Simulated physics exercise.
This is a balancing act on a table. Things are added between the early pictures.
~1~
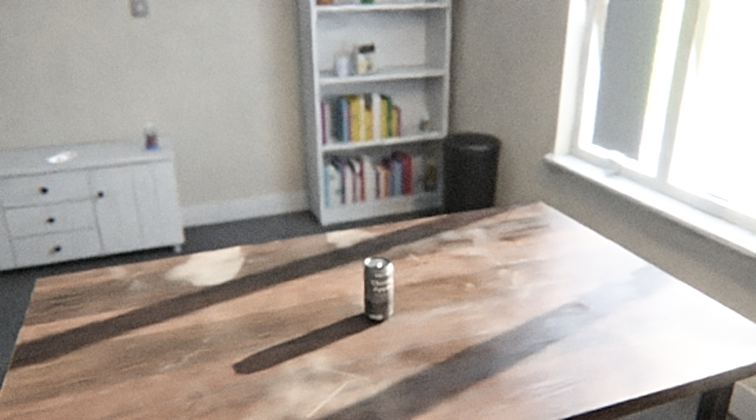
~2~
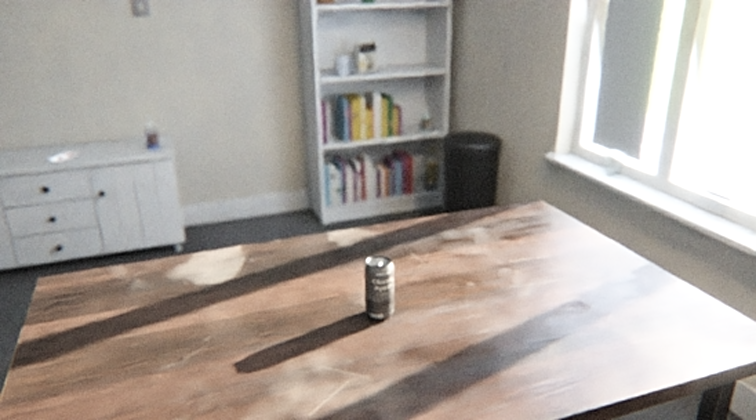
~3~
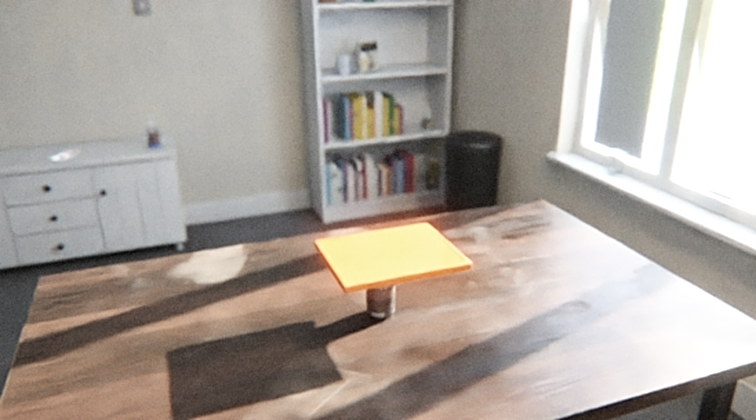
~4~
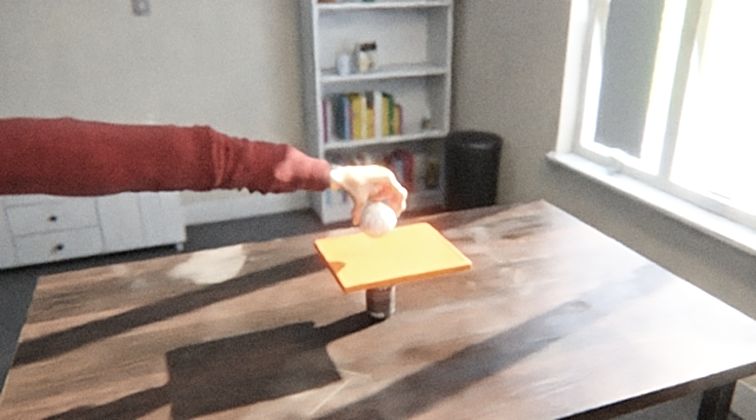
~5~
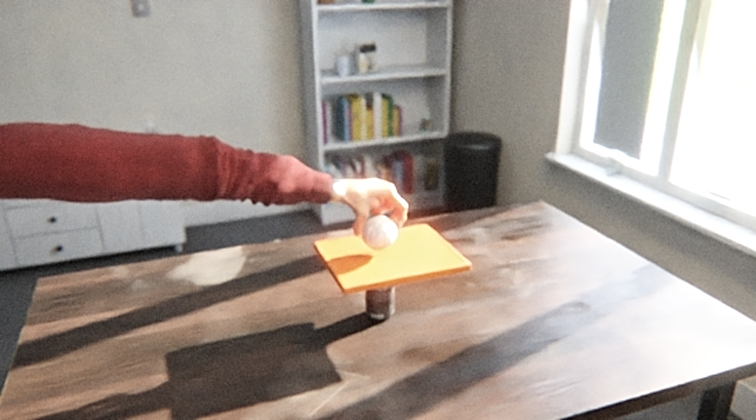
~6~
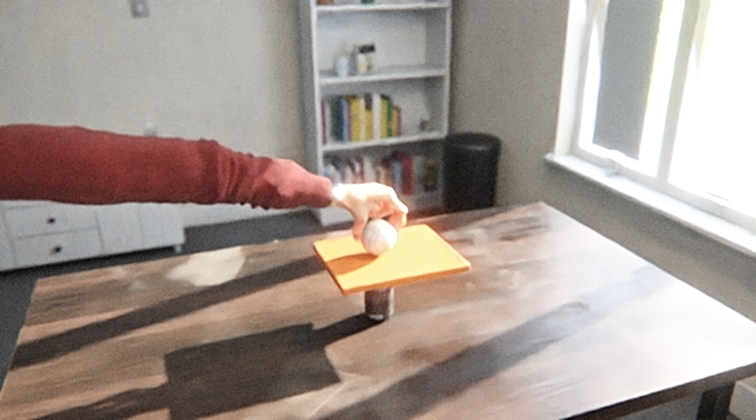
A hand lowers a white onion onto an orange board resting on a can.
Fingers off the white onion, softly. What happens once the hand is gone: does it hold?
Here the stack keeps its balance.
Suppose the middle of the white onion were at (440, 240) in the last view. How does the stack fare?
Then it comes apart.
Then, 0.10 s past the last view, things are still on the move.
Then, 0.50 s past the last view, nothing moves.
Then, 0.80 s past the last view, white onion resting near (377, 237).
Finally, all 3 still in place. Final places as the last picture's camera would see them, white onion near (378, 237). The stack holds.
